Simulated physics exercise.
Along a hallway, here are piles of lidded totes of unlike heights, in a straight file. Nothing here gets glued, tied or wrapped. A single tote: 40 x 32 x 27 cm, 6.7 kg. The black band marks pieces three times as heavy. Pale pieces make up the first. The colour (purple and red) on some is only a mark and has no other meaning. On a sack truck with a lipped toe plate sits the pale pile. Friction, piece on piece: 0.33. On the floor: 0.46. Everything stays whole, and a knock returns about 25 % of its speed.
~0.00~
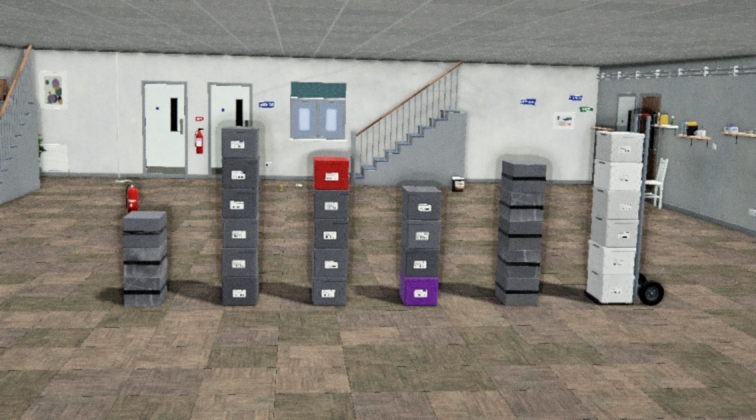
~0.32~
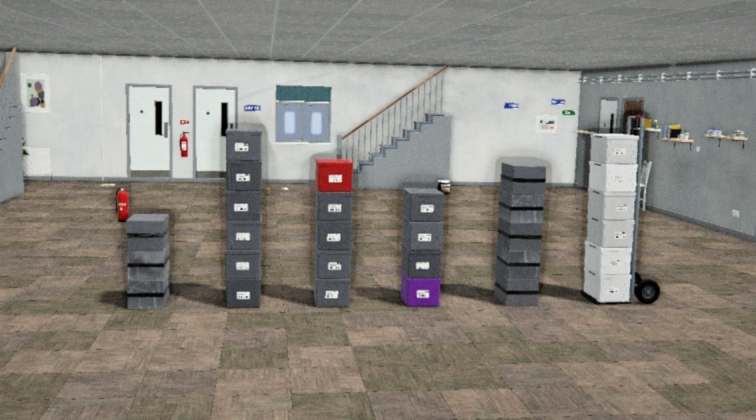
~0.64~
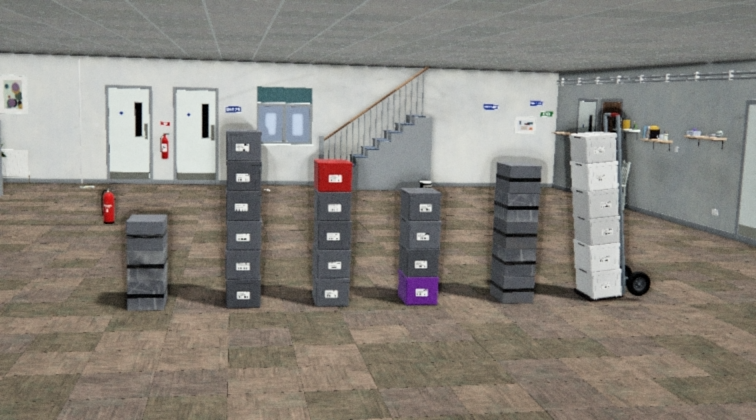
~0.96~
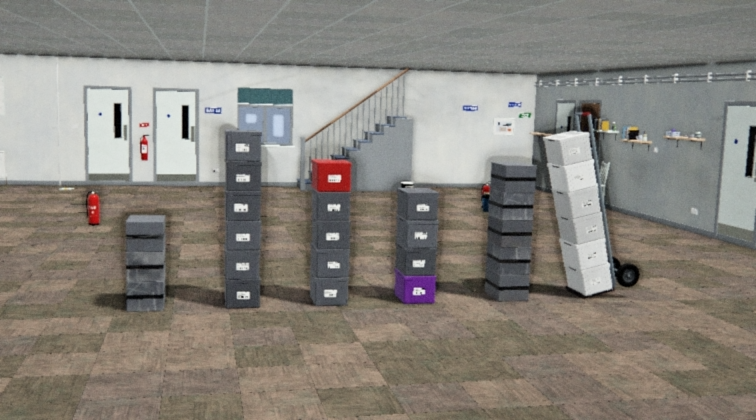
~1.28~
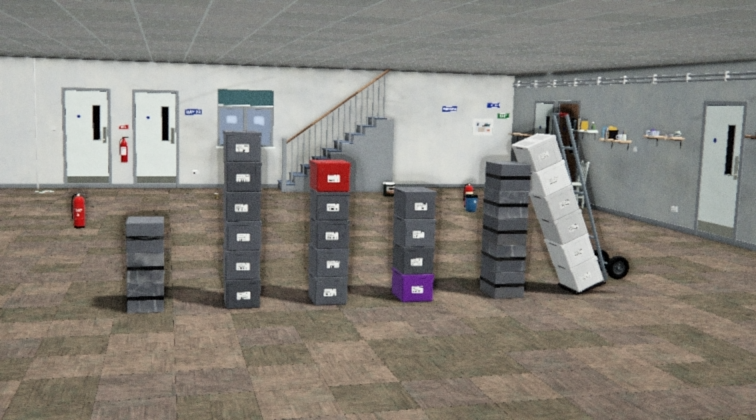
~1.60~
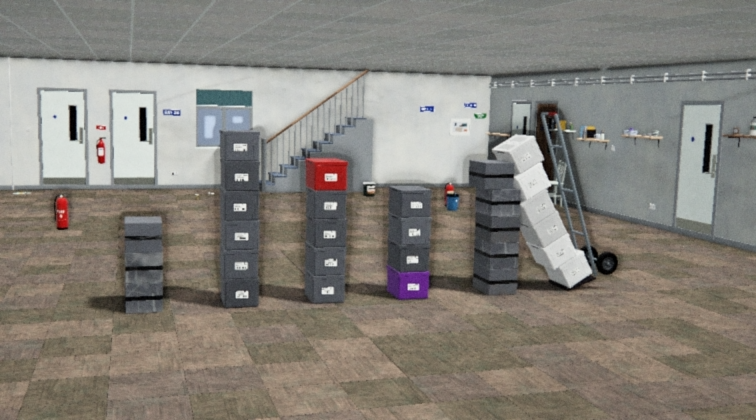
A white stack of boxes on a hand truck tilts left against the neighbouring dark grey stack.
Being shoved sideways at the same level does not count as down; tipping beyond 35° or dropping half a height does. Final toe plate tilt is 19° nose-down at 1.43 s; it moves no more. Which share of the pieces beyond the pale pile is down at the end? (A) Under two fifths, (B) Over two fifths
Under two fifths (A).
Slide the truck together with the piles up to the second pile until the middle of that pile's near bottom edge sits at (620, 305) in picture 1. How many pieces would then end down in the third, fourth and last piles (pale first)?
Count of fallen pieces - third: 0; fourth: 0; last: 0.
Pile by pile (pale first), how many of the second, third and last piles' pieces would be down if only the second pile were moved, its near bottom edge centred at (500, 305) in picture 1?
Then, pile by pile: Second 3, third 3, last 2.
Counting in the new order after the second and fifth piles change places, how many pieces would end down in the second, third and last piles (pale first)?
Down tally in the new order: Second = 6, third = 4, last = 3.
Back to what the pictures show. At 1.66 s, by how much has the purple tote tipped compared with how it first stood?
Rotation: Approx. 0°.
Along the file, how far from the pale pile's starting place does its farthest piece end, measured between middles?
It ends some 70 cm away.
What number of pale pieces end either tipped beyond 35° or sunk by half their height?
Count: 0.
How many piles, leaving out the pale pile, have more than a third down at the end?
The answer is 0.
After 1.66 s, 0 of the pale pile down; none of the 23 other totes down, 1 disturbed.
At rest (2.5 s), 0 of the pale pile down; none of the 23 other totes down, 1 disturbed; red tote unmoved; purple tote unmoved. That is 0 per cent. As the last picture would show them, middles, red tote near (326, 175), purple tote near (408, 282).
